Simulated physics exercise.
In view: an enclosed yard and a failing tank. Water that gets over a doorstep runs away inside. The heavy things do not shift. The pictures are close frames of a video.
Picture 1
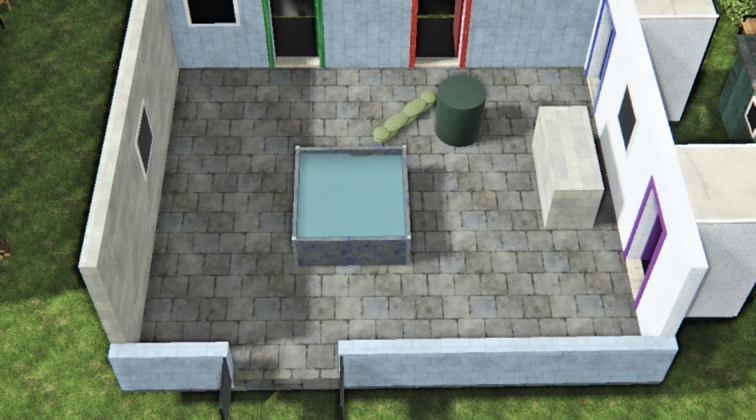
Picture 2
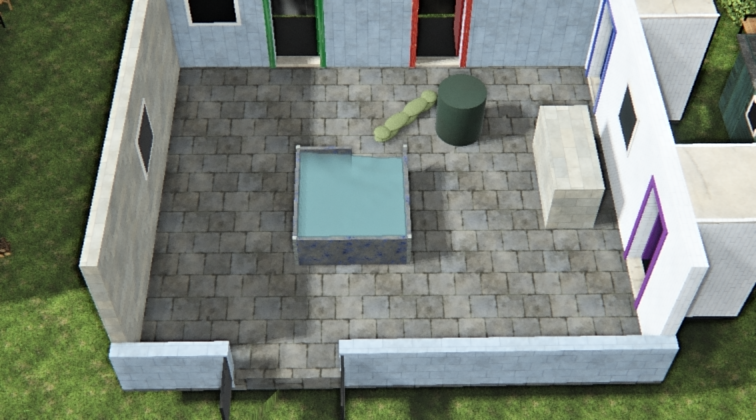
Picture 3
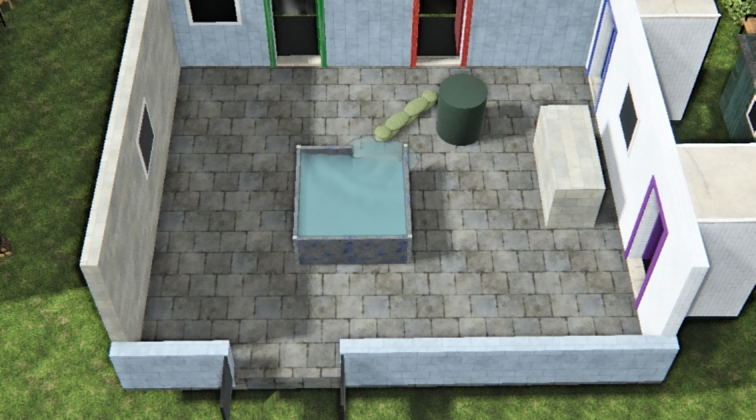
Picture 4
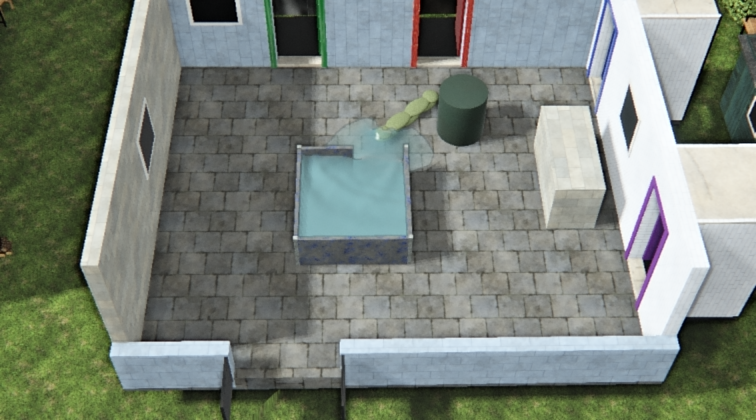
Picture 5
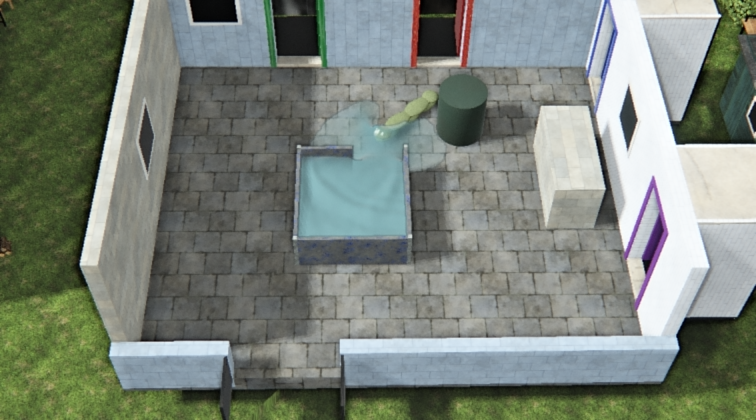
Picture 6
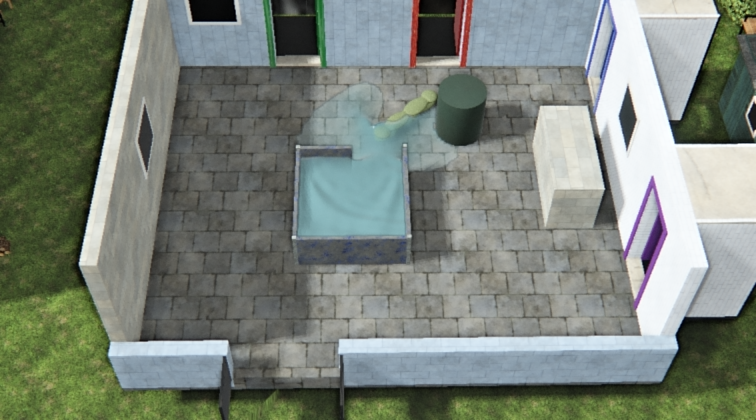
A square tank of still blue water stood in a walled, paved yard, then a gap opened along its far side and water poured out, spreading across the paving around a green log.
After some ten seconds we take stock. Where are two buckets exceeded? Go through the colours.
One by one: The red door takes more than that; the green door takes more than that; the purple door stays under that; the blue door takes more than that.
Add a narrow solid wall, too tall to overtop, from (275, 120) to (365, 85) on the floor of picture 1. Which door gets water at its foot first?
It is the one in red.
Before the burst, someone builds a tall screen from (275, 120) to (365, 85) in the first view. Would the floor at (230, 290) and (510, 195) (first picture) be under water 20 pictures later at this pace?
In that order: Dry, wet.
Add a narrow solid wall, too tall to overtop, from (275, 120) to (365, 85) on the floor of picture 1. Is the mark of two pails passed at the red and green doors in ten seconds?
In short: The red one lets more in, the green one takes less.
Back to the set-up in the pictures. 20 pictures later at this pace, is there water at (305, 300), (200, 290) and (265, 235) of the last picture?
As listed: Dry, not flooded, clear.
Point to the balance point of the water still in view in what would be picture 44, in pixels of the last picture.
Near (376, 166).
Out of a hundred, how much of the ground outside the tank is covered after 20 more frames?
Some 40 per cent.
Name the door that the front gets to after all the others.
I say the purple one.
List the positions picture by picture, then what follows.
The first frame shows still water in the open tank at (351, 195).
In the second frame, the front is at a hidden place, out from the gap on the open tank's far side.
In the third frame, water pours out on the open tank's far side and has run to (361, 140).
In the fourth frame, water pours out on the open tank's far side and has run to (362, 122).
In the fifth frame, the front is at (361, 104), out from the gap on the open tank's far side.
In the sixth frame, the front is at (363, 86), out from the gap on the open tank's far side.
A moment on, water covers 15 % of the floor; the red door not reached, the green door wet at the sill, nothing in, the purple door not reached, the blue door not reached.
Next, water covers 25 % of the floor; the red door under two buckets in, the green door over two buckets in, the purple door not reached, the blue door not reached.
Then, water covers 40 % of the floor; the red door over two buckets in, the green door over two buckets in, the purple door not reached, the blue door under two buckets in.
Later, water covers 65 % of the floor; the red door over two buckets in, the green door over two buckets in, the purple door wet at the sill, nothing in, the blue door far over two buckets in.
In the end, water covers 85 % of the floor; the red door over two buckets in, the green door over two buckets in, the purple door wet at the sill, nothing in, the blue door far over two buckets in.
